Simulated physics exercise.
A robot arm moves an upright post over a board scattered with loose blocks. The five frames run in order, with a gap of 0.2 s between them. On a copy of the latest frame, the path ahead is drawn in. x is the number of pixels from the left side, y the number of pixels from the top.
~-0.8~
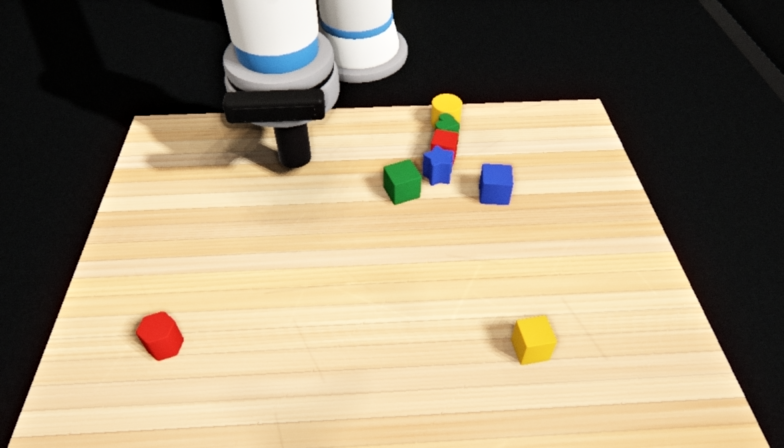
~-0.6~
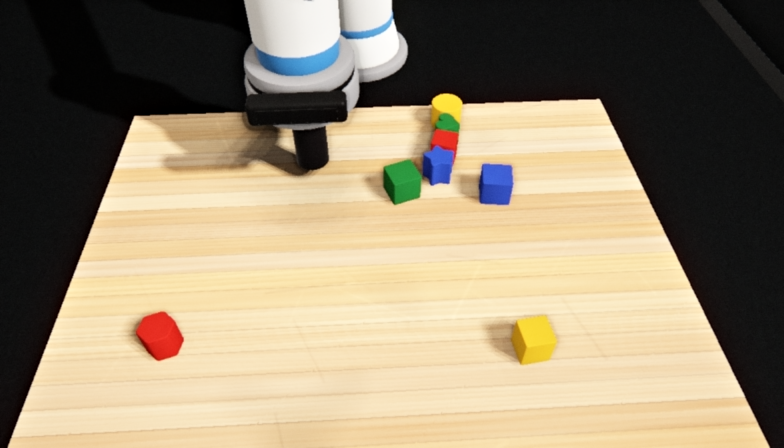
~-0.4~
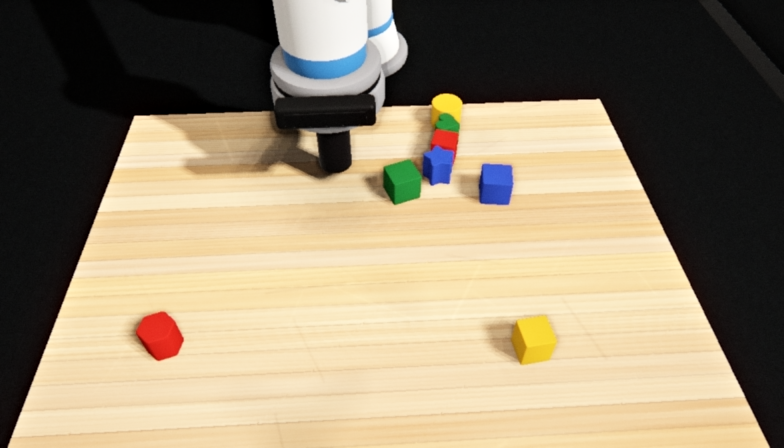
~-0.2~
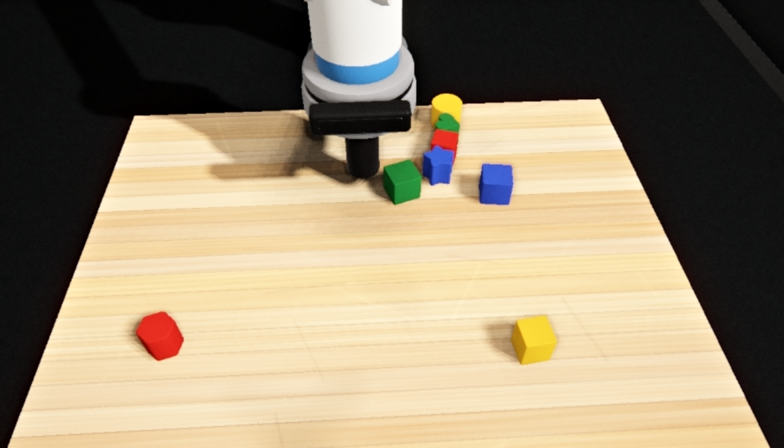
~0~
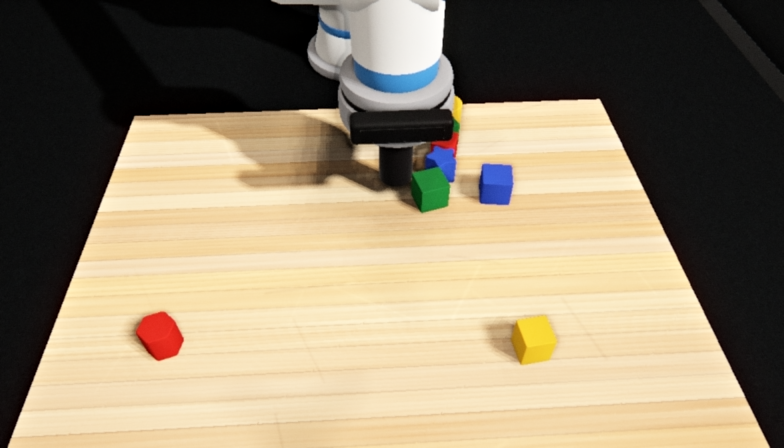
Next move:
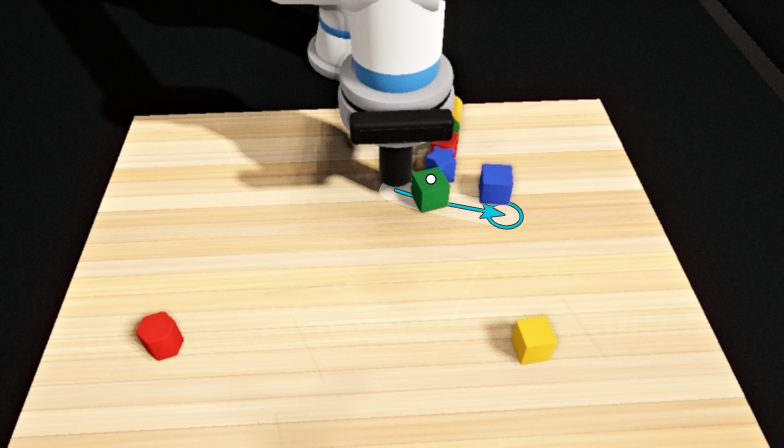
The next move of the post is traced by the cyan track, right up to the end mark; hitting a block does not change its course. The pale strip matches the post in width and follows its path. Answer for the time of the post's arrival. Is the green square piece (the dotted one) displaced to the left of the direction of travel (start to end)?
No, that is not what happens.
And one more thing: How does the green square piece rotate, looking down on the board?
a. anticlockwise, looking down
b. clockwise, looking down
It's b.
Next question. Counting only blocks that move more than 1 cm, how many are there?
Moved: Exactly two.
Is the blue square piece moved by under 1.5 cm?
No, that is not how it ends up.
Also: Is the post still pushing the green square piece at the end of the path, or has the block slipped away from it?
Pushed along.
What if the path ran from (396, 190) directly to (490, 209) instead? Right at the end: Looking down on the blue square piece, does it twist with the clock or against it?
From the top: Counterclockwise.
Drawn move, from (396, 190) via (448, 204), ending at (505, 215); the dot is on the green square piece.
The first path, step by step. One third of the way, post (432, 186); green square piece (467, 191).
Two thirds of the way, post (469, 194); green square piece (499, 201), turned 50° clockwise; blue square piece (506, 175), turned 35° anticlockwise.
At the end, post (508, 201); green square piece (532, 215), turned 85° clockwise; blue star block still; blue square piece (518, 173), turned 70° anticlockwise.
